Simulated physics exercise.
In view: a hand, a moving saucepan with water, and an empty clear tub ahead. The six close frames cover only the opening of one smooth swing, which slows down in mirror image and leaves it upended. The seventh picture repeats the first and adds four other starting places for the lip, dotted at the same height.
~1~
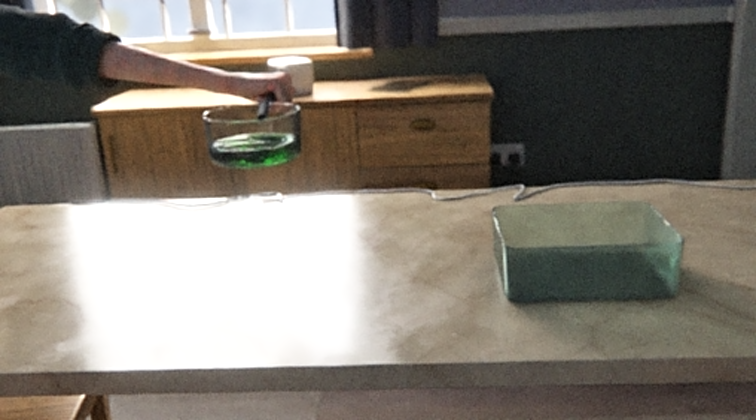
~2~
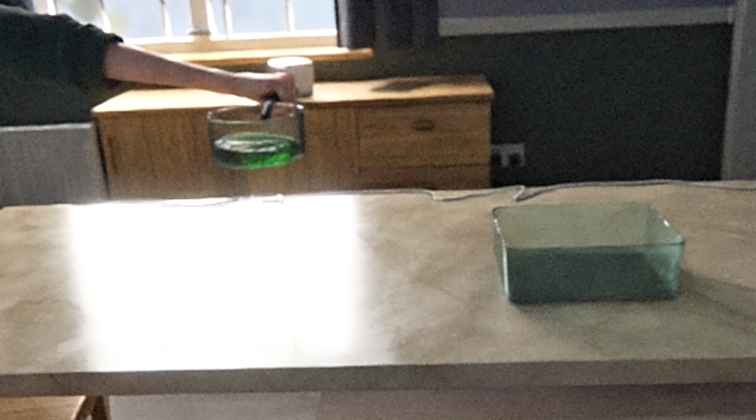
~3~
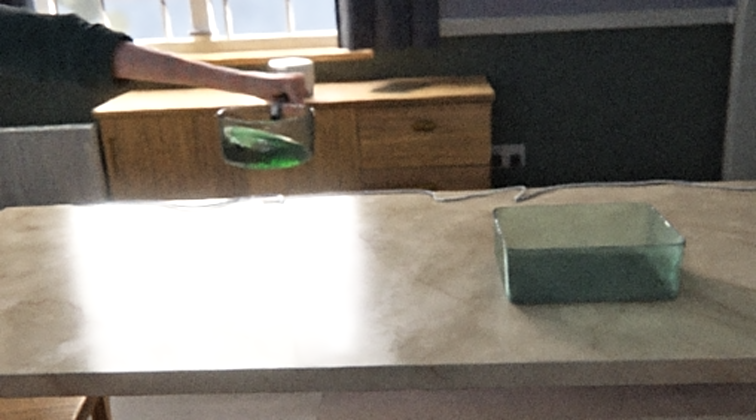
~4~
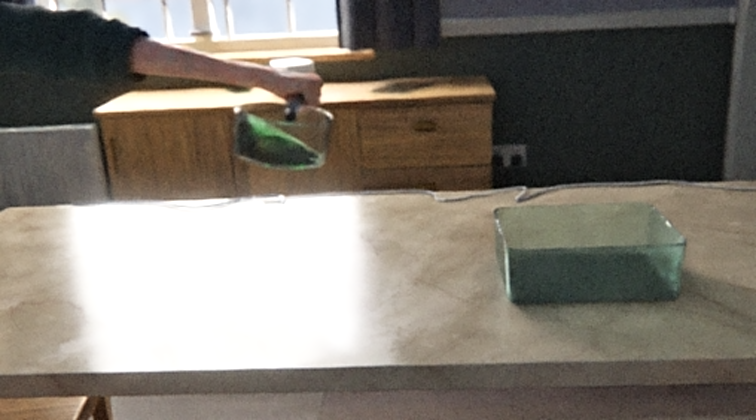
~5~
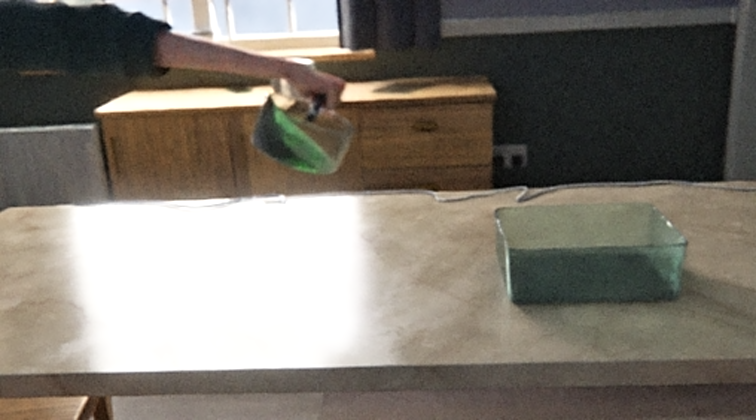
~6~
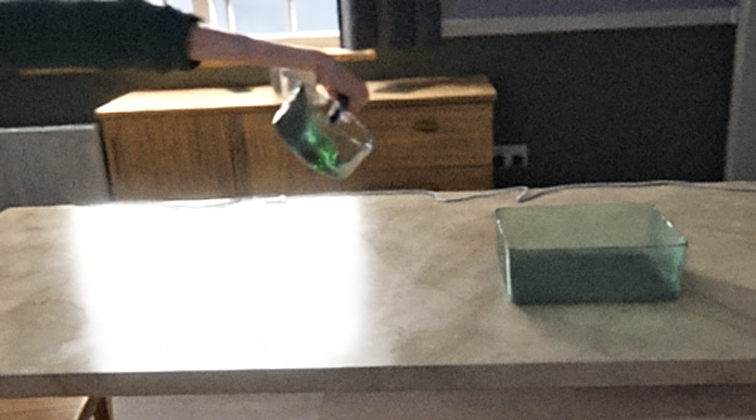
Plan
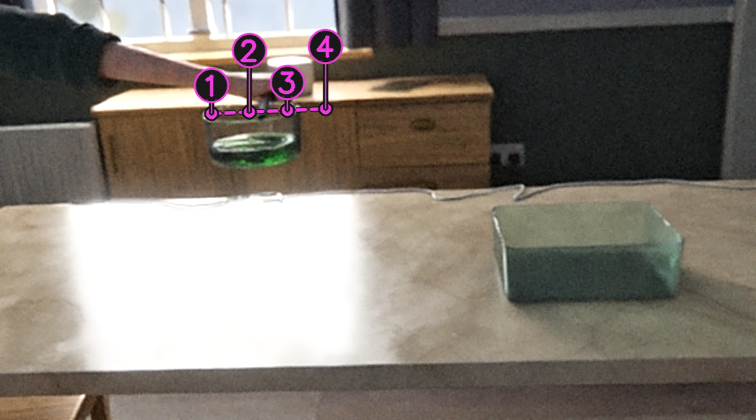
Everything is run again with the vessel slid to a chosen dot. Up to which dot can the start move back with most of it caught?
Go for 4.
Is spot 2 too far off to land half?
Yes, it does.
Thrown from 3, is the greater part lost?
Yes, it does.
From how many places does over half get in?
One.
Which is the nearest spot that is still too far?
3.
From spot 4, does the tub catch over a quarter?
Yes.
On the marked copy, 1 at (211, 113); 2 at (249, 112); 3 at (287, 110); 4 at (325, 108).
If 1 is chosen, about 0 % lands in the tub, 99 % falls short.
If 2 is chosen, about 4 % lands in the tub, 91 % falls short and 4 % goes beside or beyond.
If 3 is chosen, about 18 % lands in the tub, 74 % falls short and 8 % goes beside or beyond.
If 4 is chosen, about 69 % lands in the tub, 20 % falls short and 11 % goes beside or beyond.
